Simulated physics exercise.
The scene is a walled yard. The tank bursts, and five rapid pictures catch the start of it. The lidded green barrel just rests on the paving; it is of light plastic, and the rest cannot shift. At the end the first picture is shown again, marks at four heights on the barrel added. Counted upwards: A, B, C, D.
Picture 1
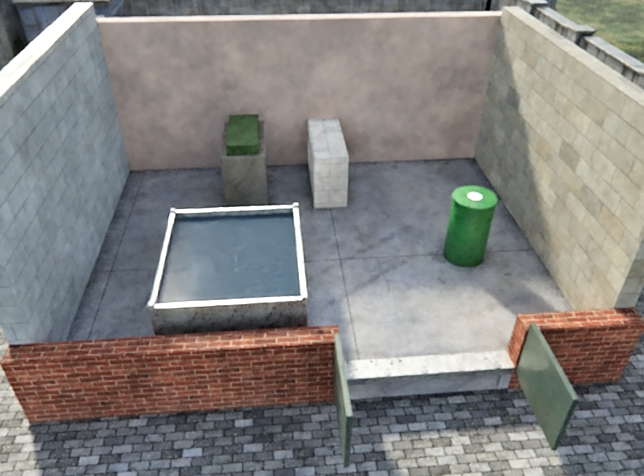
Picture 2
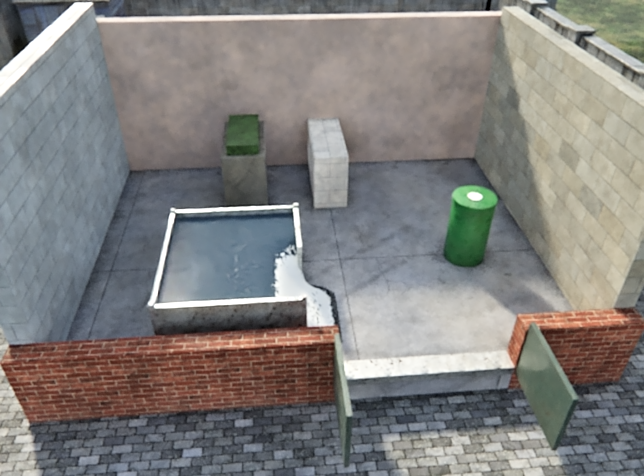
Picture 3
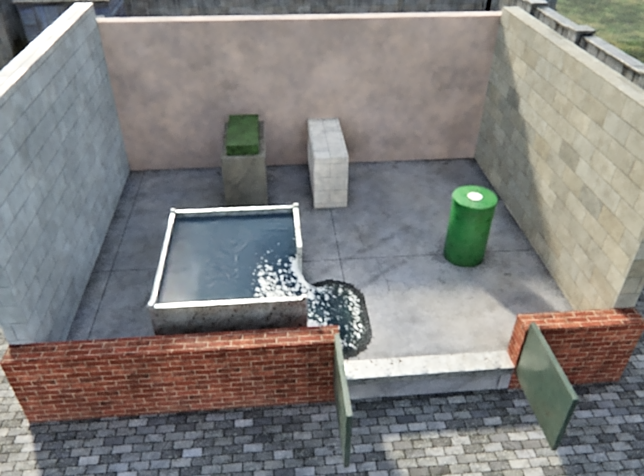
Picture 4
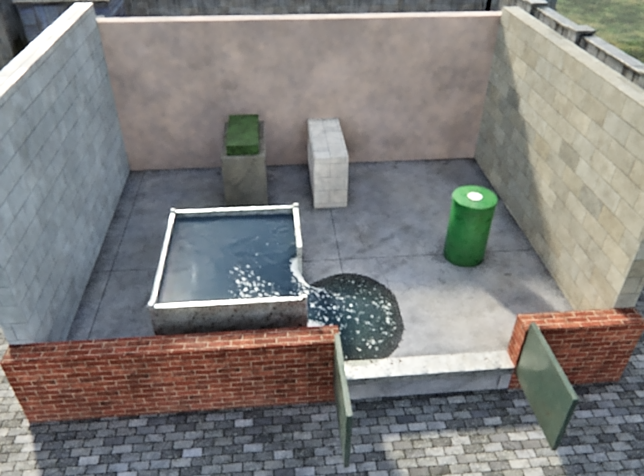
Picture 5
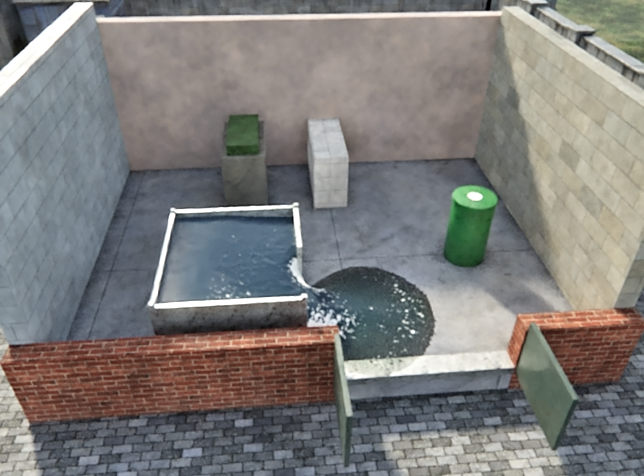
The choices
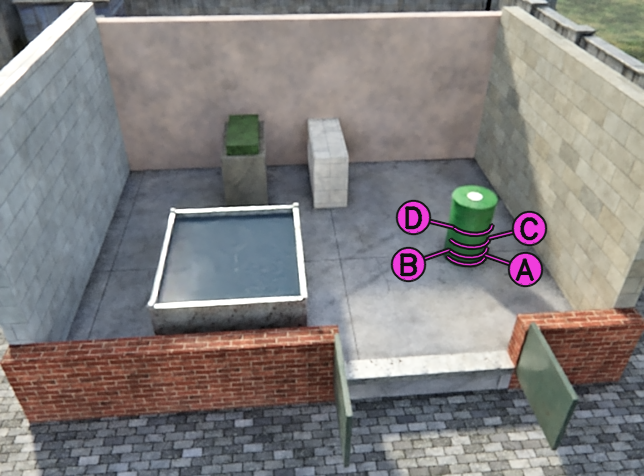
Water burst through the right side of a full, square tank in a walled yard and poured onto the floor, spreading into a widening dark puddle while the green barrel and open gate stayed still.
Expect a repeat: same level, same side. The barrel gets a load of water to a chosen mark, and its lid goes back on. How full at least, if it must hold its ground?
B will do.
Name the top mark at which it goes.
Mark A.
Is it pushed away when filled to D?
No.
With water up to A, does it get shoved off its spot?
Yes, that goes wrong.
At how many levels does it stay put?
Three of the four.
On the marked copy, A at (470, 264); B at (472, 257); C at (474, 247); D at (477, 234); from the bottom up A, B, C, D.
With A, it is pushed about 4 times its own width away.
With B, it does not move.
With C, it does not move.
With D, it does not move.
